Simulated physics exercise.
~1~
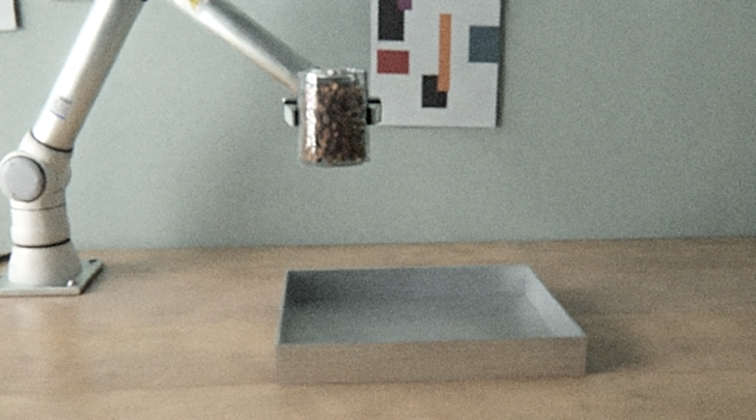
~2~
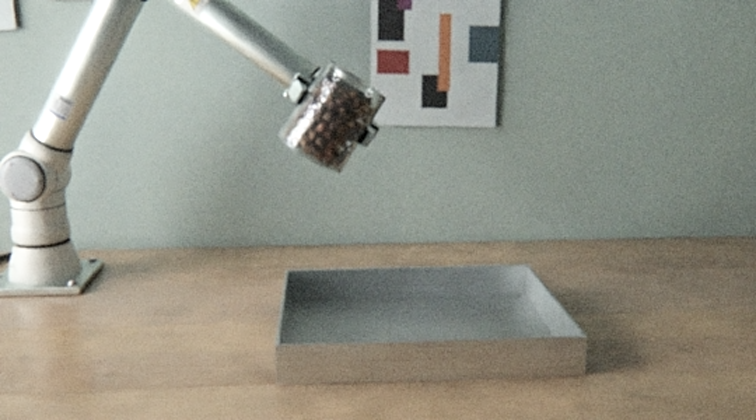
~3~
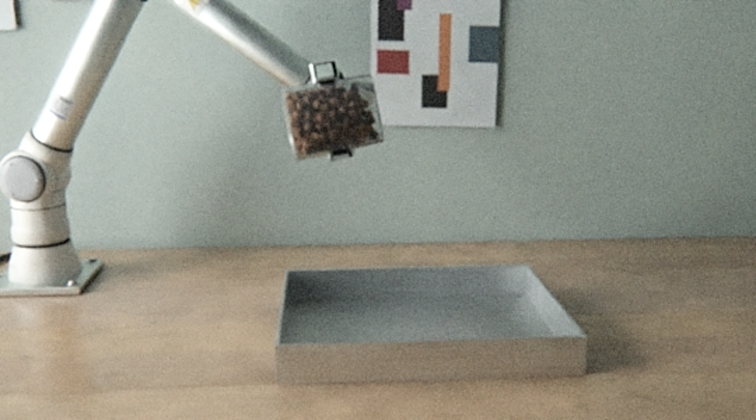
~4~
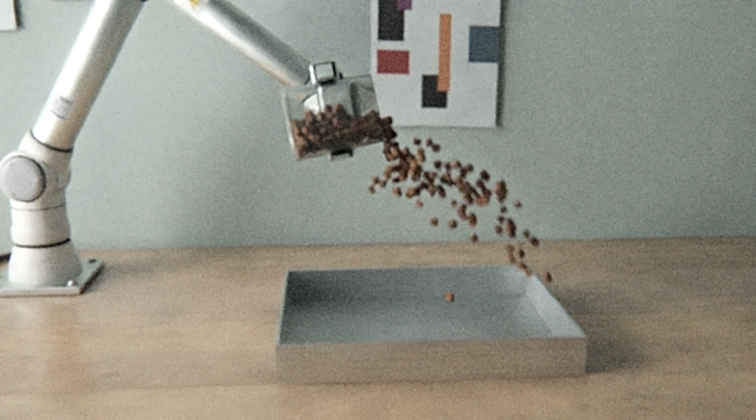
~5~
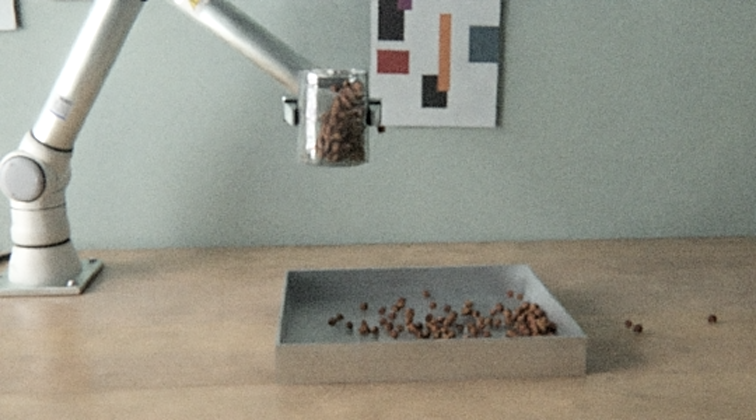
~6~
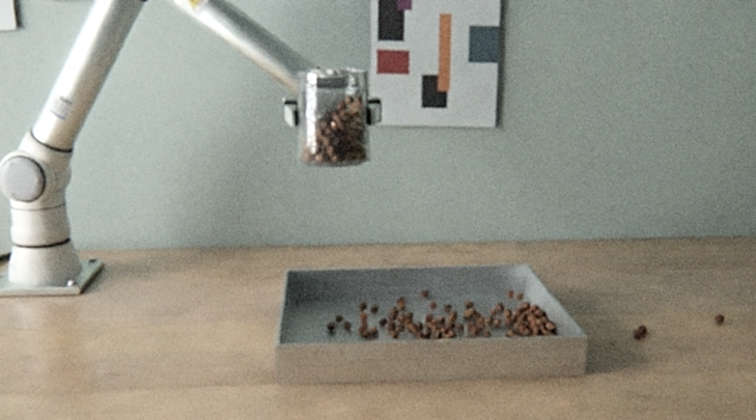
Robot arm tipping a clear cup of brown pellets over a grey tray, then righting it with some left inside and a few spilled on the table.
